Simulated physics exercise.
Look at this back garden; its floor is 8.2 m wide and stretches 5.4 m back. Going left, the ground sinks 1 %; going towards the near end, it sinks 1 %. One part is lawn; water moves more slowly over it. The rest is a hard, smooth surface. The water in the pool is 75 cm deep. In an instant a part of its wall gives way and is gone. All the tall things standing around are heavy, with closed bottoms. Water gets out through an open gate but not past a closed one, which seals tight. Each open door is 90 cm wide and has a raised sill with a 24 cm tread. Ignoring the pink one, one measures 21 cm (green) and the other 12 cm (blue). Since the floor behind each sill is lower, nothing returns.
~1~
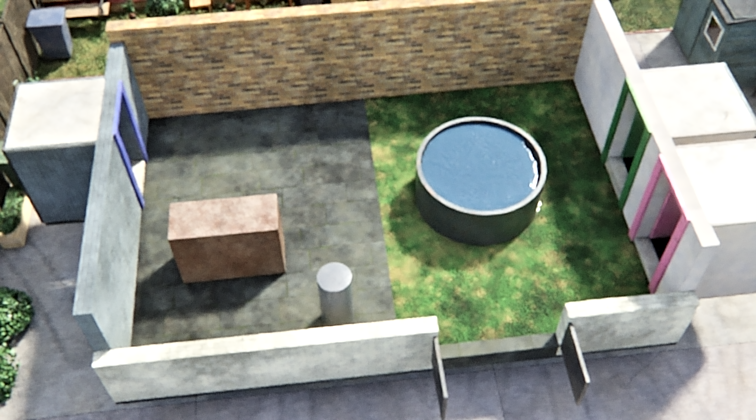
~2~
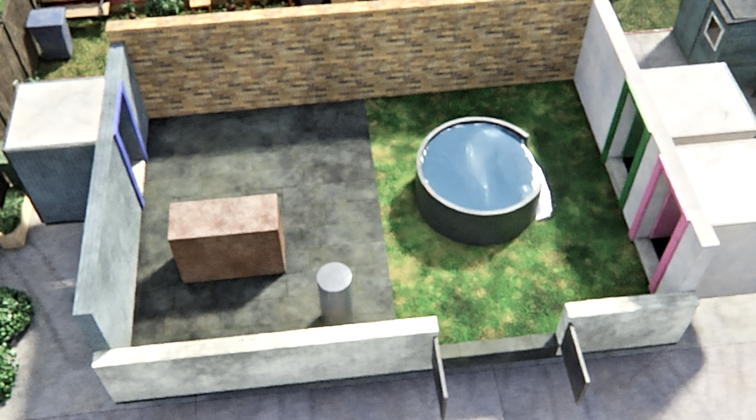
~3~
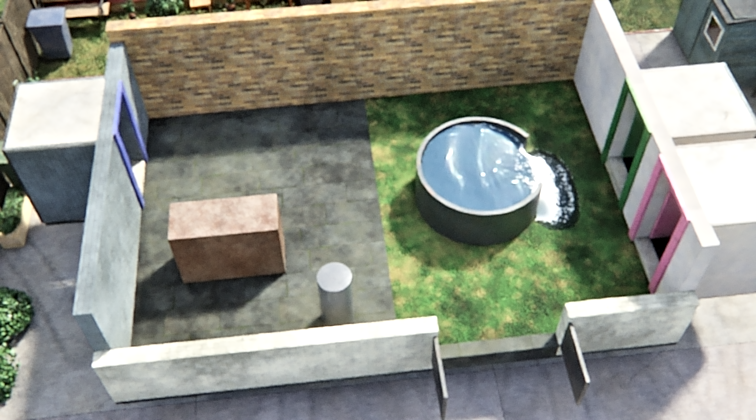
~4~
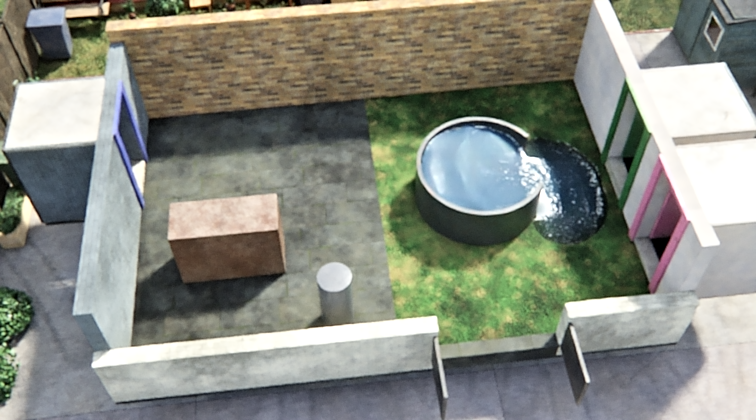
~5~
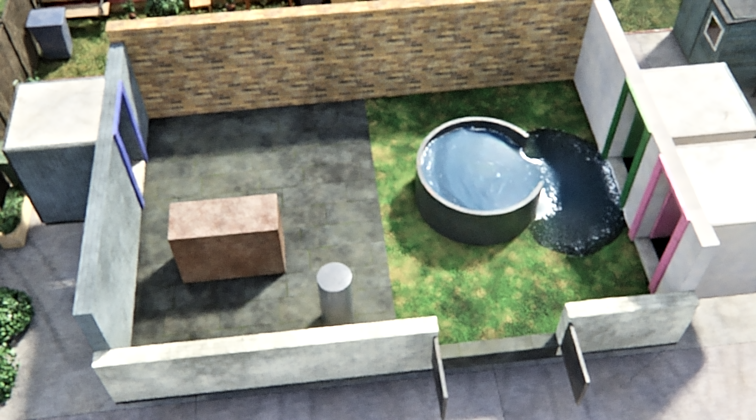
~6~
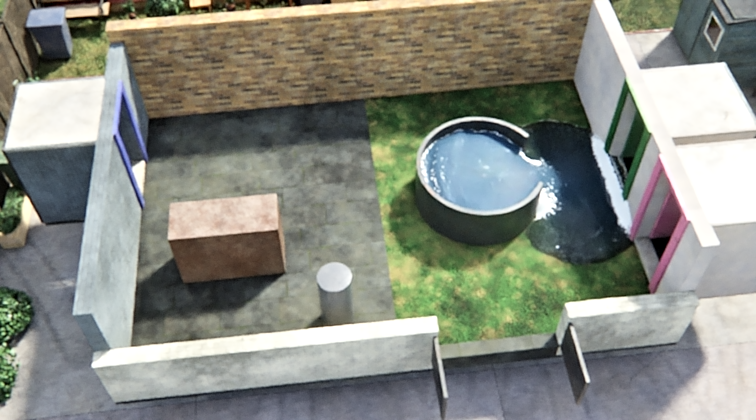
Water burst out of the right side of a round pool in a walled back garden, spread across the grass in a dark, widening puddle, and reached the green door on the right.
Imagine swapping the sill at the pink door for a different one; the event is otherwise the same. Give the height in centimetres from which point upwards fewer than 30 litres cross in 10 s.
Roughly 10 cm.
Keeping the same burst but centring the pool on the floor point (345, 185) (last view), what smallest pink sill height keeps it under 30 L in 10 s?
You'd need some 7.0 cm.
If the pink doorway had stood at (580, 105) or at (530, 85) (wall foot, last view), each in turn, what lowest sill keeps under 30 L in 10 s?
Roughly 10.0 cm, then roughly 13.0 cm.
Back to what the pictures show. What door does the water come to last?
Blue.
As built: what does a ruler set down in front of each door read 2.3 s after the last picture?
Lab note, cm: Green 23; pink 12; blue 0.
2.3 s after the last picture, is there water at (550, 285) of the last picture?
By then it is awash.
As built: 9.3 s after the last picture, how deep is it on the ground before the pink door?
6.5 cm.
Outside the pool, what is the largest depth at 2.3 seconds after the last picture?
It gets to close to 24 centimetres there.
Then, 0.7 s after the last picture water covers 15 % of the floor, deepest (40 cm) near (611, 194); 16 cm at the pink door, 1 litre in over its 10 cm sill.
Then, 2.3 s after the last picture water covers 30 % of the floor, deepest (24 cm) near (598, 187); 12 cm at the pink door, 19 litres in over its 10 cm sill.
Then, 9.3 s after the last picture water covers 95 % of the floor, deepest (10 cm) near (141, 224); 7 cm at the pink door, 29 litres in over its 10 cm sill.
At the pink door as built, the water peaked near 17 cm, 0.9 s after the last picture.
Run again over the same 10 s with other heights there, 39 litres in over 9 cm, 15 litres over 12 cm. The limit of 30 litres is kept from about 10 cm up.
